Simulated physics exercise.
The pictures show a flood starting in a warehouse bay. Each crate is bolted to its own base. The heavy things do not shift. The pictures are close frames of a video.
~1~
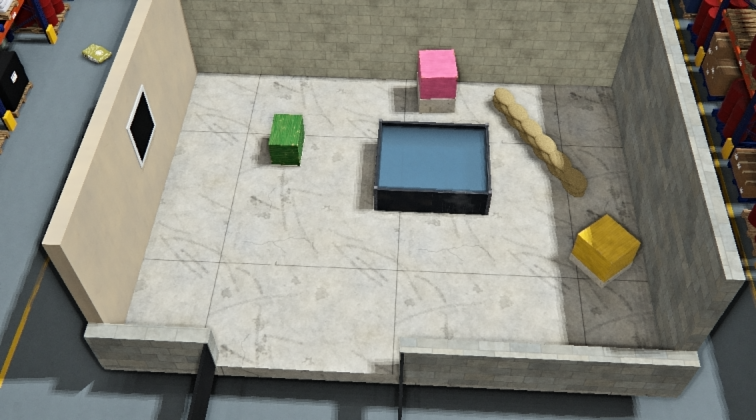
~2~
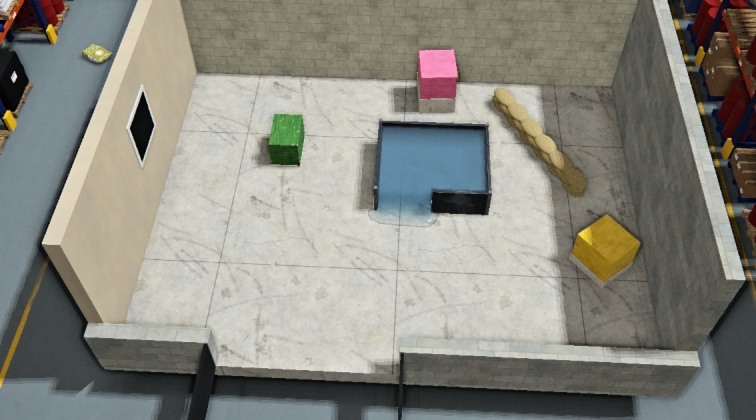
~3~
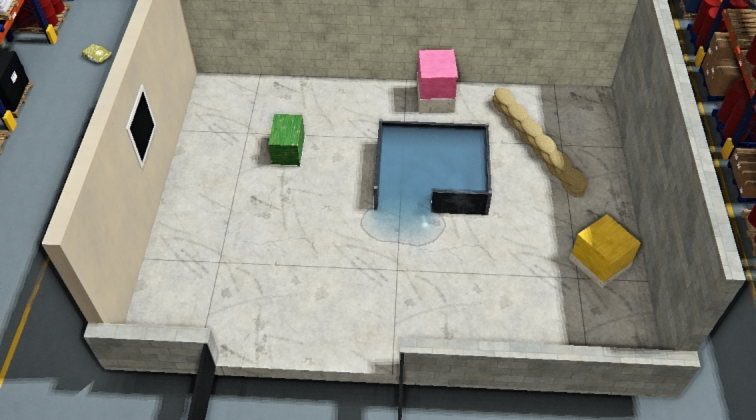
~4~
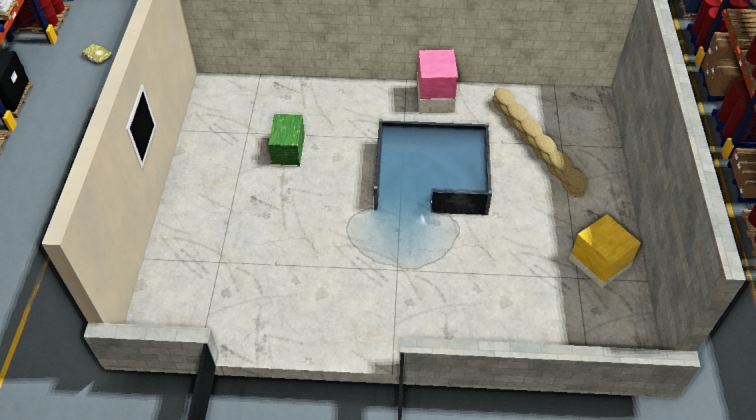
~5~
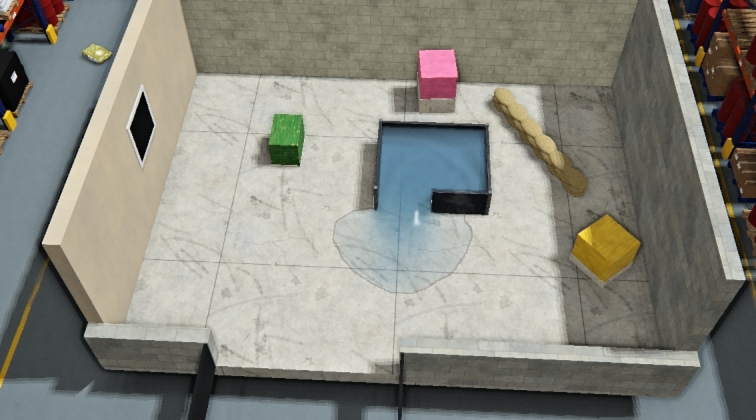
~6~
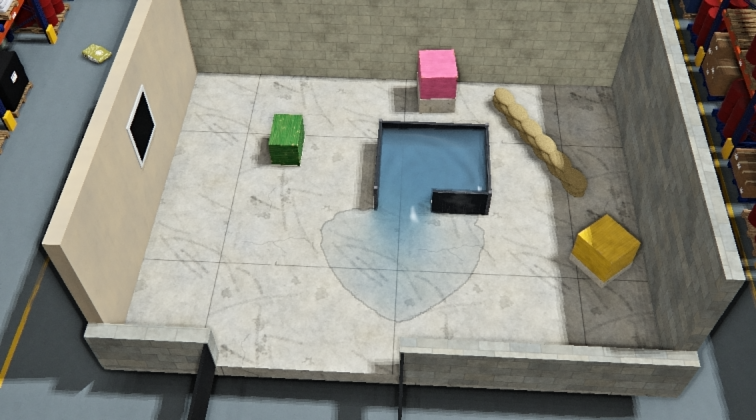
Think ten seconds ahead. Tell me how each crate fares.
In the end: The pink crate stays dry; the yellow crate stays dry; the green crate stays dry.
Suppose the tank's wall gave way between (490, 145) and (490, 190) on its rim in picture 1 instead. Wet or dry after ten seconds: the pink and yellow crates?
Then: The pink crate is safe, the yellow crate is wetted.
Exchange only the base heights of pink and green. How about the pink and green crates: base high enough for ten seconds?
One by one: The pink crate remains dry, the green crate is spared.
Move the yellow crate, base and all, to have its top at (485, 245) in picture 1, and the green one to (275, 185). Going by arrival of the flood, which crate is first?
The yellow-painted one.
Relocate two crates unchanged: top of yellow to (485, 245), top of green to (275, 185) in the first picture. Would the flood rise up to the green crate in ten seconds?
Green keeps dry.
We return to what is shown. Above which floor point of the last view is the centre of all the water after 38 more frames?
I would point to (428, 249).
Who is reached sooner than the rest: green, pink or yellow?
It is the crate marked yellow.
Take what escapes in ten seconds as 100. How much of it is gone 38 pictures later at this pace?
Near 80 in a hundred.
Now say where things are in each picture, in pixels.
The water tank at (433, 159) is whole and still, in the first picture.
The front is at (374, 217), out from the gap at (404, 204), in the second picture.
Water pours out at (404, 204) and has run to (429, 238), in the third picture.
Water pours out at (404, 205) and has run to (417, 264), in the fourth picture.
Water pours out at (404, 204) and has run to (413, 288), in the fifth picture.
The front is at (386, 312), out from the gap at (404, 204), in the sixth picture.
A moment on, water covers 15 % of the floor; the pink crate not reached, the yellow crate not reached, the green crate not reached.
Next, water covers 25 % of the floor; the pink crate not reached, the yellow crate not reached, the green crate not reached.
Then, water covers 30 % of the floor; the pink crate not reached, the yellow crate not reached, the green crate not reached.
Later, water covers 35 % of the floor; the pink crate not reached, the yellow crate water round its plinth, the green crate not reached.
In the end, water covers 45 % of the floor; the pink crate stayed above the water, the yellow crate stayed above the water, the green crate stayed above the water.
